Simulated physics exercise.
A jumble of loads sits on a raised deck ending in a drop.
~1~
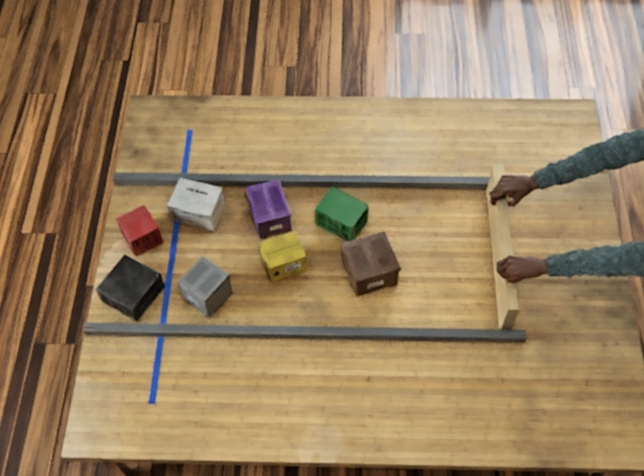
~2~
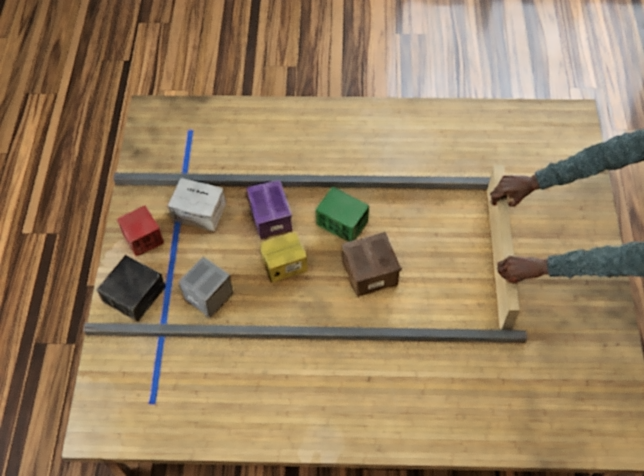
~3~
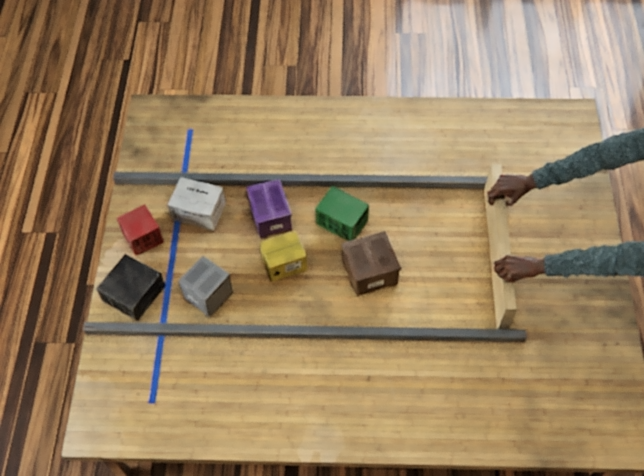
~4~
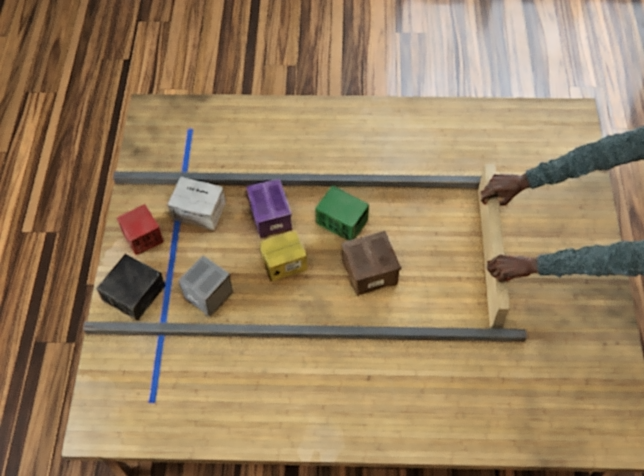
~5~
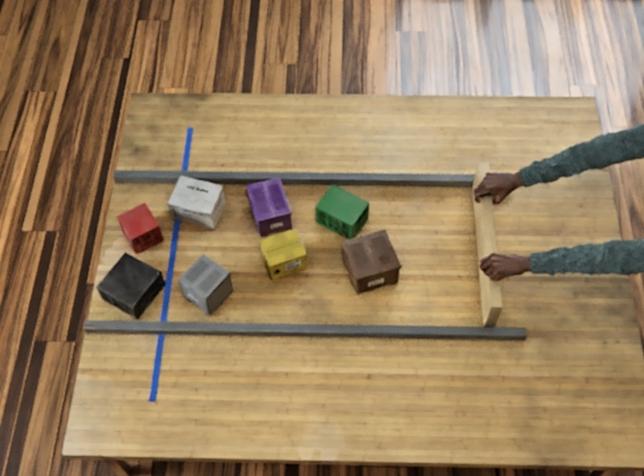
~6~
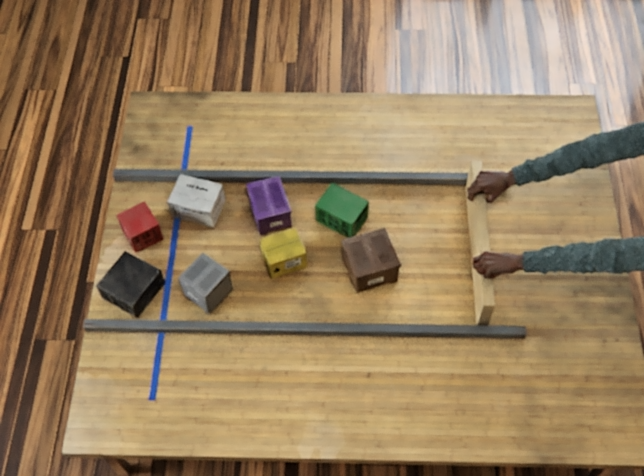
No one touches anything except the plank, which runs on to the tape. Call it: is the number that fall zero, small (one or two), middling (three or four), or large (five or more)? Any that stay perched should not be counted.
It is small.
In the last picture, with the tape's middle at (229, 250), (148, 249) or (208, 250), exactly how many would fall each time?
It would be 0, then 5, then 0.
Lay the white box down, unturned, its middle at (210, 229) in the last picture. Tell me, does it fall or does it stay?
Result: It falls away.
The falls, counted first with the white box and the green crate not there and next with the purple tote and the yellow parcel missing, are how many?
Result: 0 in the first case, with 0 in the second.
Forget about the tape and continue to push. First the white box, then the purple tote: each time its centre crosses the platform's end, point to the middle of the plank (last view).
Near (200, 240) and (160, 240).
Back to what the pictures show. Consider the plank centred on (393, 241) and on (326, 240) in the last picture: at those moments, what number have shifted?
By then 1, and later 4.
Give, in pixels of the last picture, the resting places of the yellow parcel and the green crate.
Roughly (106, 246), and the other roughly (153, 219).
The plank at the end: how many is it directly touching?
Looks like 3 of them, all told.
A little later, none off yet; black crate at rest near (131, 284); red crate at rest near (140, 227); white box at rest near (197, 201).
Next, none off yet; black crate at rest near (131, 284); red crate at rest near (140, 227); white box shifted a little near (179, 200).
When it is over, the number that fall off is one or two; down, white box and red crate.
